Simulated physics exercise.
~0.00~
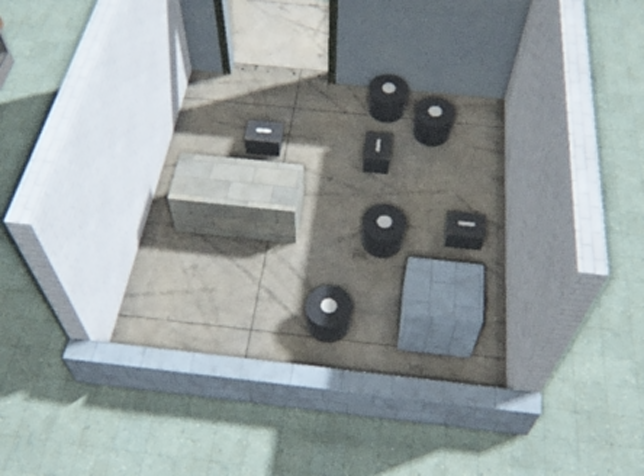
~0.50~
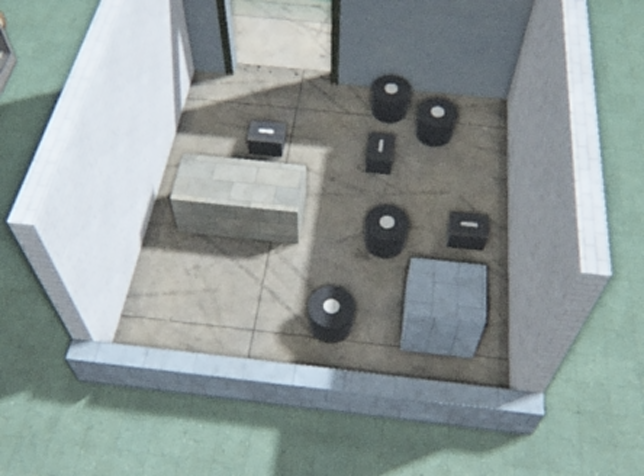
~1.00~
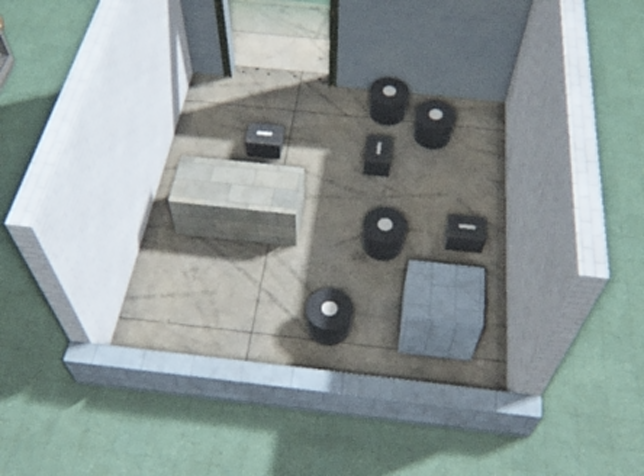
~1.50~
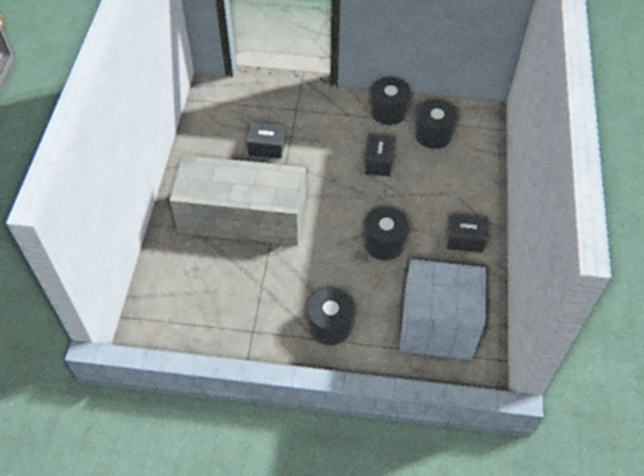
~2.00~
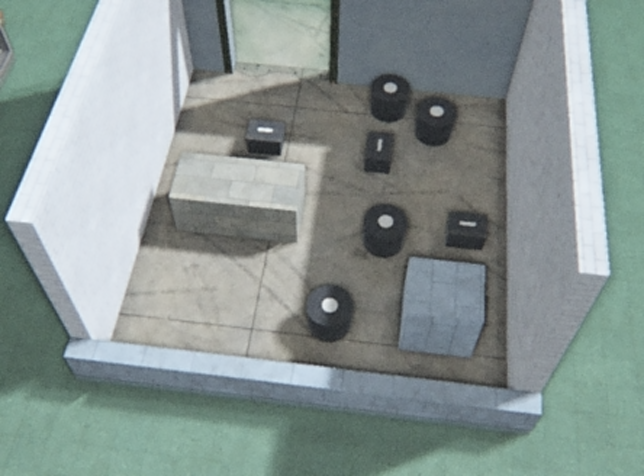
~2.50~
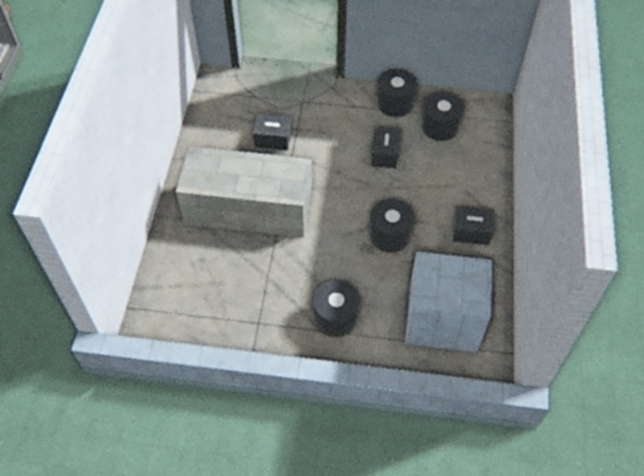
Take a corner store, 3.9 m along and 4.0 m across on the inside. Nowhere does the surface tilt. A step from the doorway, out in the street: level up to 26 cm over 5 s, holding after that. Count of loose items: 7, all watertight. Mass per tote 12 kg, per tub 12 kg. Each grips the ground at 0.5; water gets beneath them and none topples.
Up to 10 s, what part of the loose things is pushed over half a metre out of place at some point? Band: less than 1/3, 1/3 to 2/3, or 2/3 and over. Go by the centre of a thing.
Band: 1/3 to 2/3.
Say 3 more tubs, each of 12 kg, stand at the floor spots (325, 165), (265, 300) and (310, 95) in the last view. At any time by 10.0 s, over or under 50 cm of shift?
Note: Item 1 above threshold; item 2 below threshold; item 3 above threshold.
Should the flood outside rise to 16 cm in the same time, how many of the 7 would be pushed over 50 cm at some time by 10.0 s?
Count: 0.
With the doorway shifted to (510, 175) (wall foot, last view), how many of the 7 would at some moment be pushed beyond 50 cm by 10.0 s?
Then the count would be 4.
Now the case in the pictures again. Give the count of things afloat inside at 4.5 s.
Count at that moment: 0.
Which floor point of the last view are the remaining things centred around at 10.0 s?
That lands at roughly (426, 202).
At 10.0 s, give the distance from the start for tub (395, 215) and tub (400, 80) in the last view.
In turn: 100 cm, 0 cm.
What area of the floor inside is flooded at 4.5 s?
Somewhere around 5.0 m2, roughly.
After 3.5 s 0 of 7 are over 50 cm from their spots; 0 afloat.
After 4.5 s 0 of 7 are over 50 cm from their spots; 0 afloat.
After 7.0 s 2 of 7 are over 50 cm from their spots; 1 afloat.
After 10.0 s 4 of 7 are over 50 cm from their spots, and 4 have been at some point; 4 afloat.
